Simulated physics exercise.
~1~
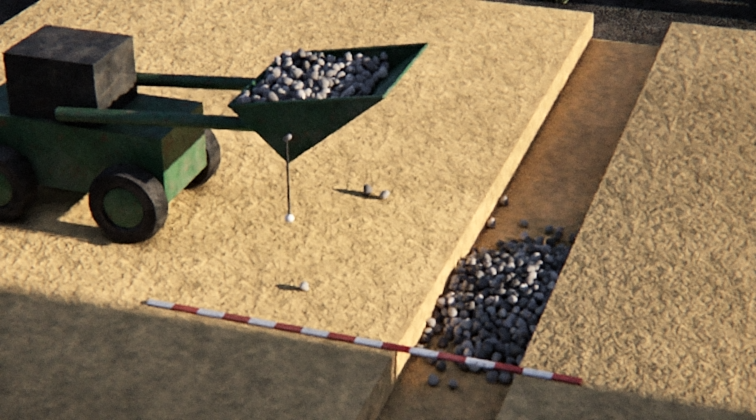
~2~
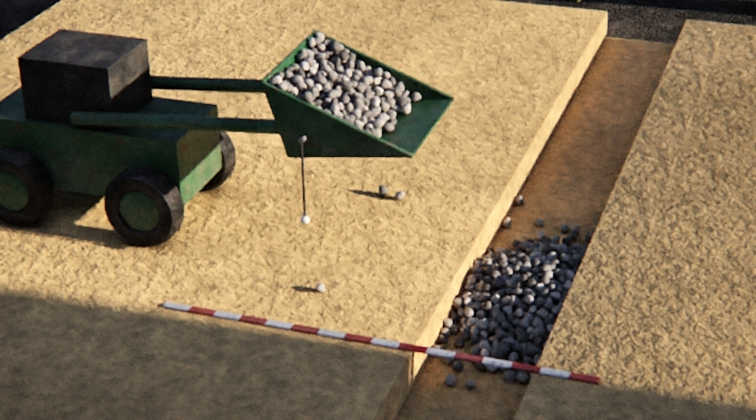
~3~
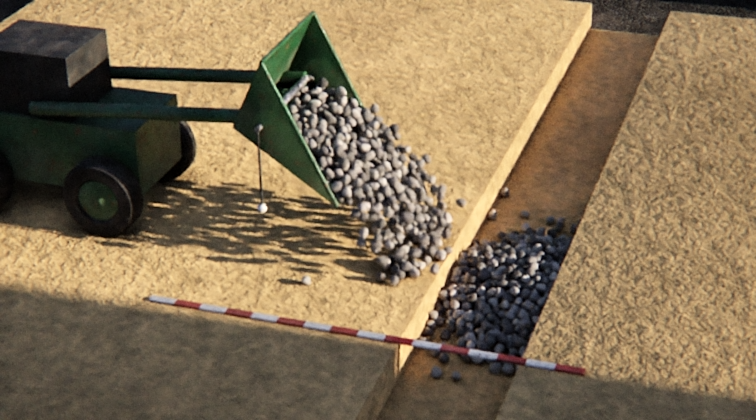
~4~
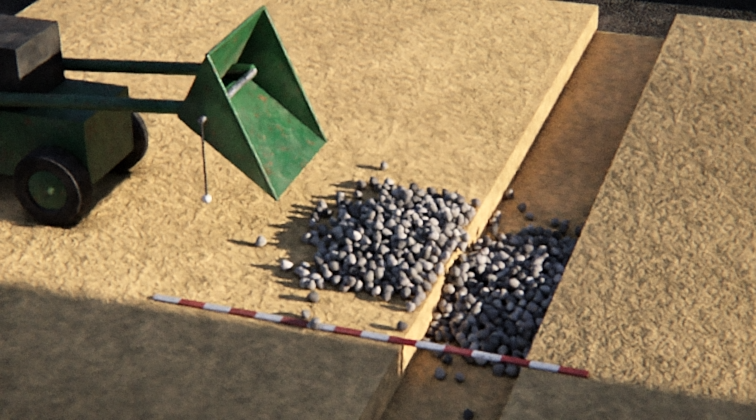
On sandy ground beside a straight-sided trench already partly filled with grey stones, a green loader tips its full bucket while drawing back to the left, and the stones pour out, mostly heaping on the near edge, with some reaching the trench as the bucket ends empty.
